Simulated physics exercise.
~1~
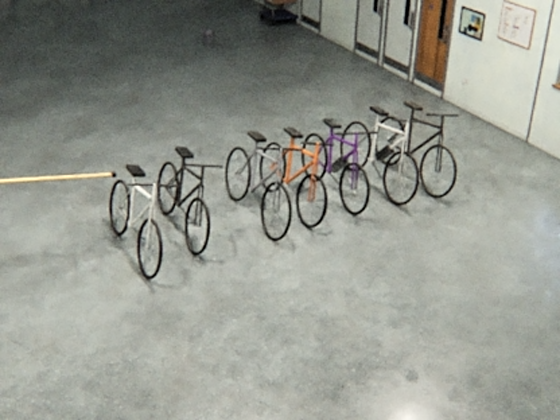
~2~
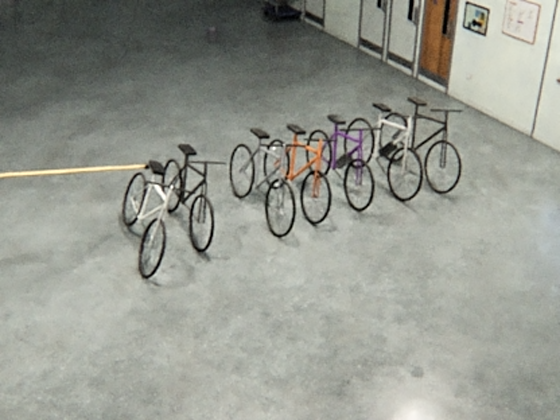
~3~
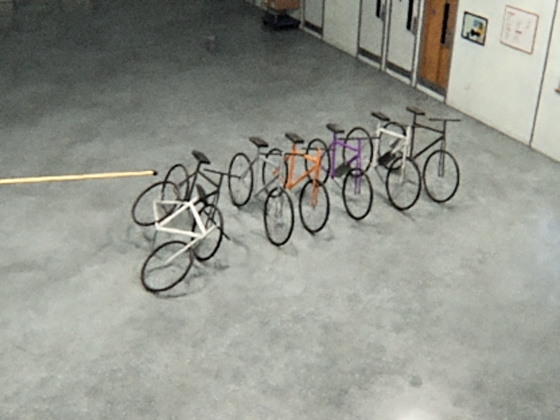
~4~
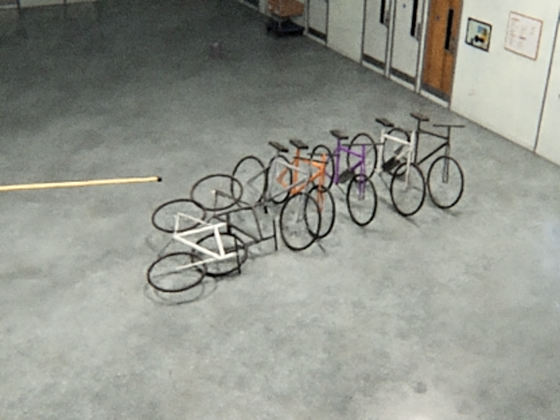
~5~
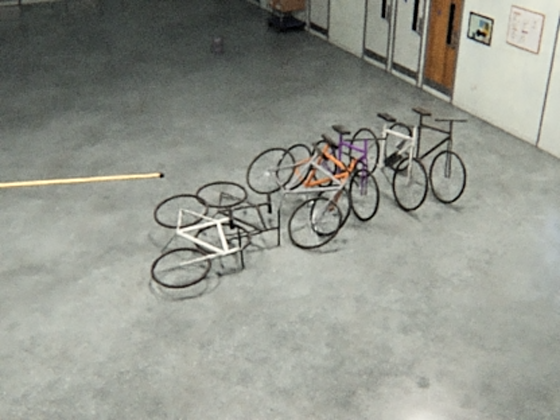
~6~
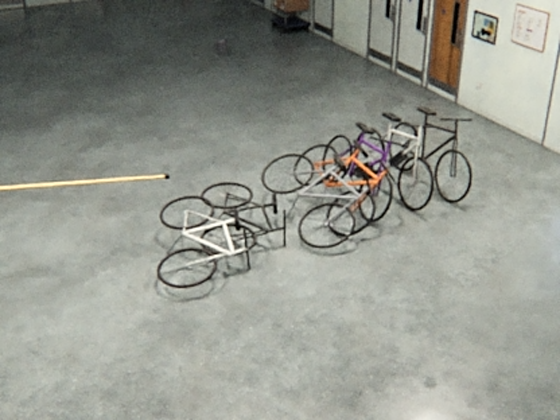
At the start, a row of bicycles stands on a grey concrete floor, with an orange one and a purple one among them, while a pale pole reaches in from the left. The pole moves right to the white bicycle at the near end, which begins to tip. It topples against the dark bicycle beside it, and both go down together. The fall carries on to a grey bicycle, which tilts into the orange one, and that in turn leans towards the purple. Finally the first two lie on the floor, the grey and orange are heaped over, the purple tilts slightly, and the far two remain standing.
